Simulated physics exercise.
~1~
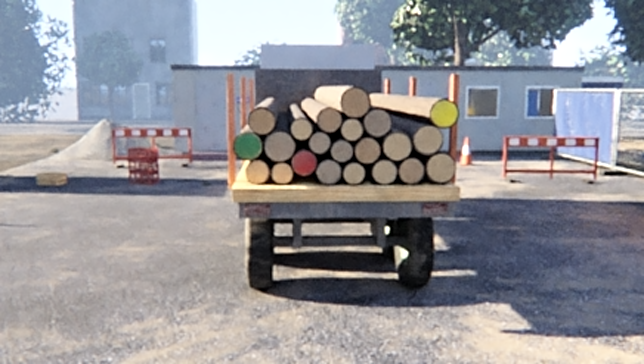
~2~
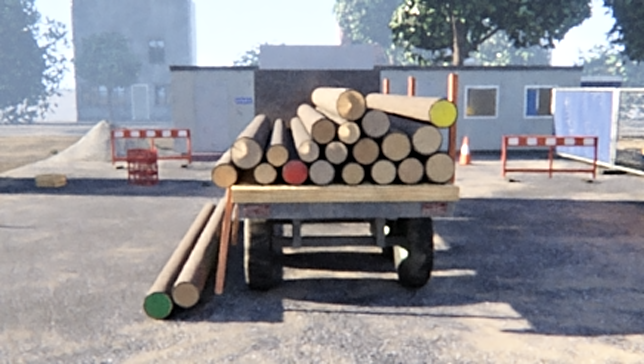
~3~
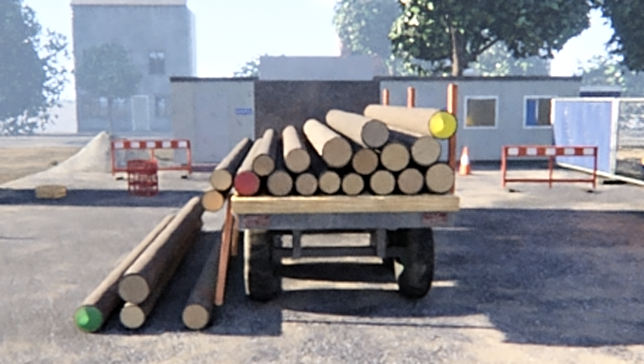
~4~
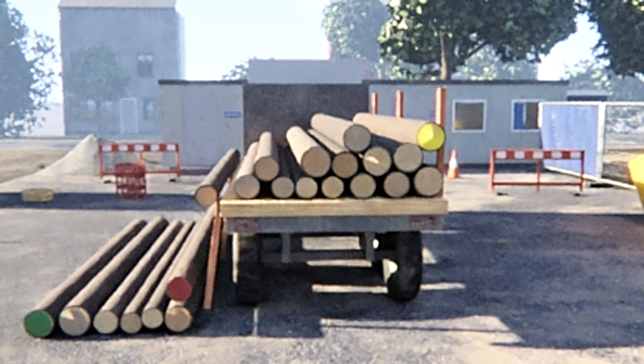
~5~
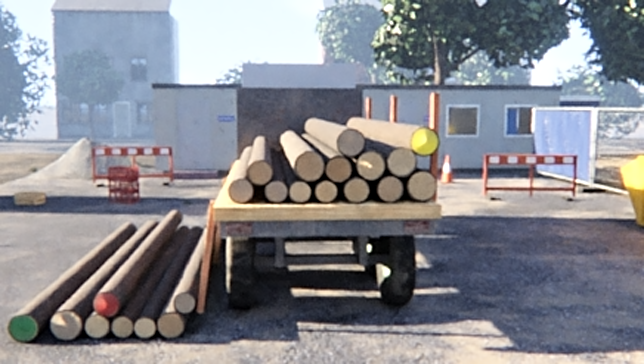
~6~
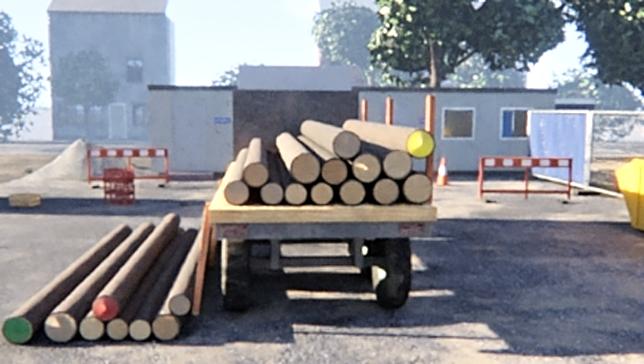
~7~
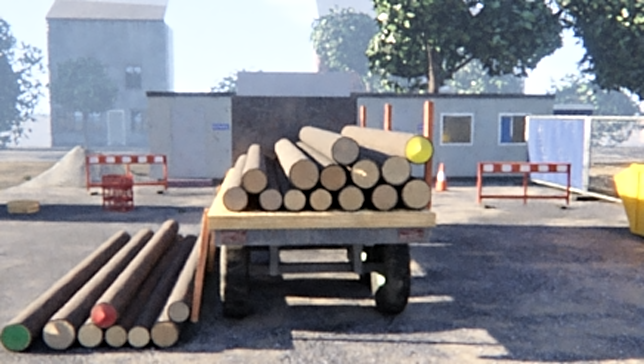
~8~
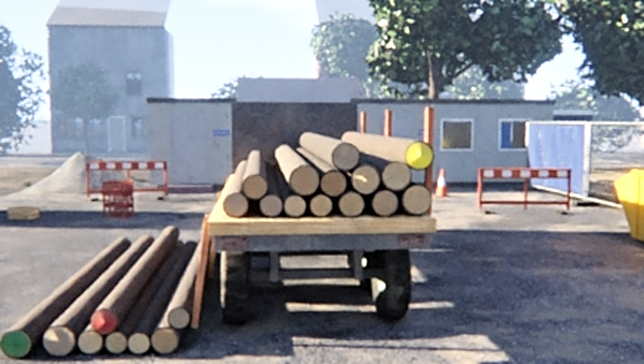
A flatbed lorry spills green and red poles off its left side while yellow stays aboard.
